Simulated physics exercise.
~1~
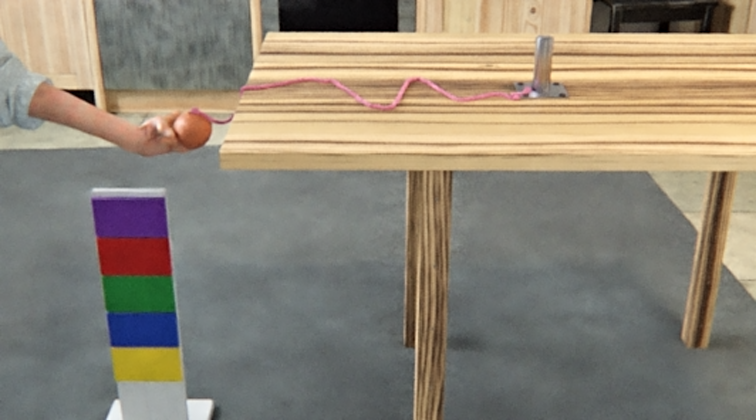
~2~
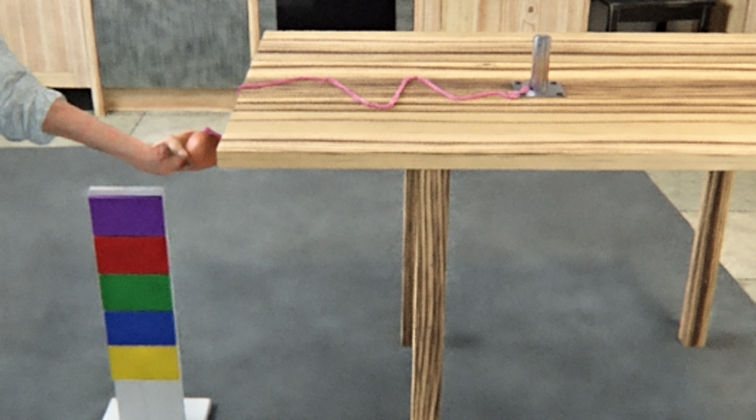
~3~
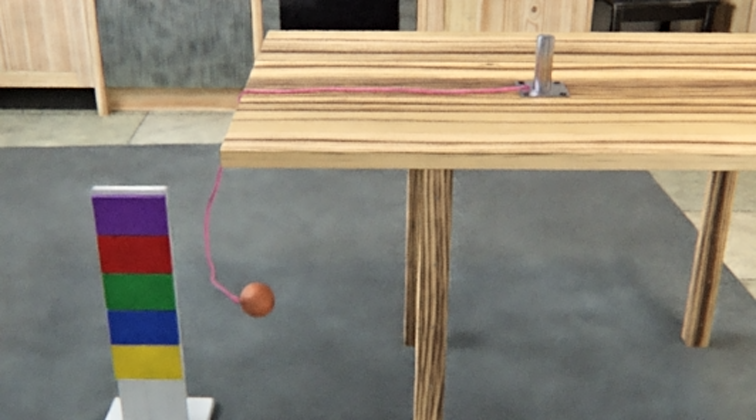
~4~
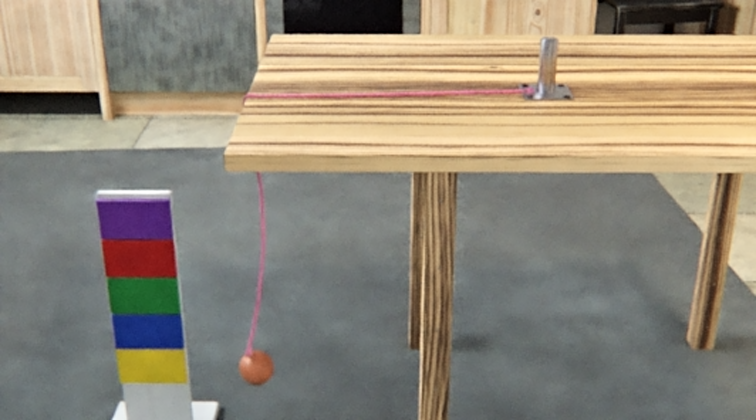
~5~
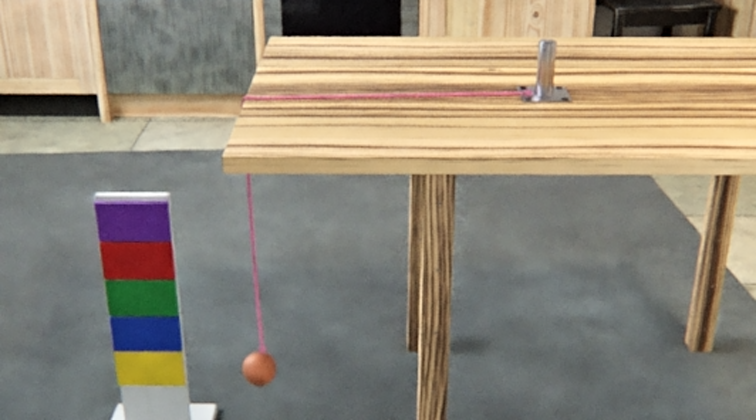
The footage shows a hand holding an orange ball-like object on a slack pink cord at the left edge of a striped wooden table, then releasing it. It drops beside a color-banded board, the cord pulls straight, and it ends hanging level with the yellow band.
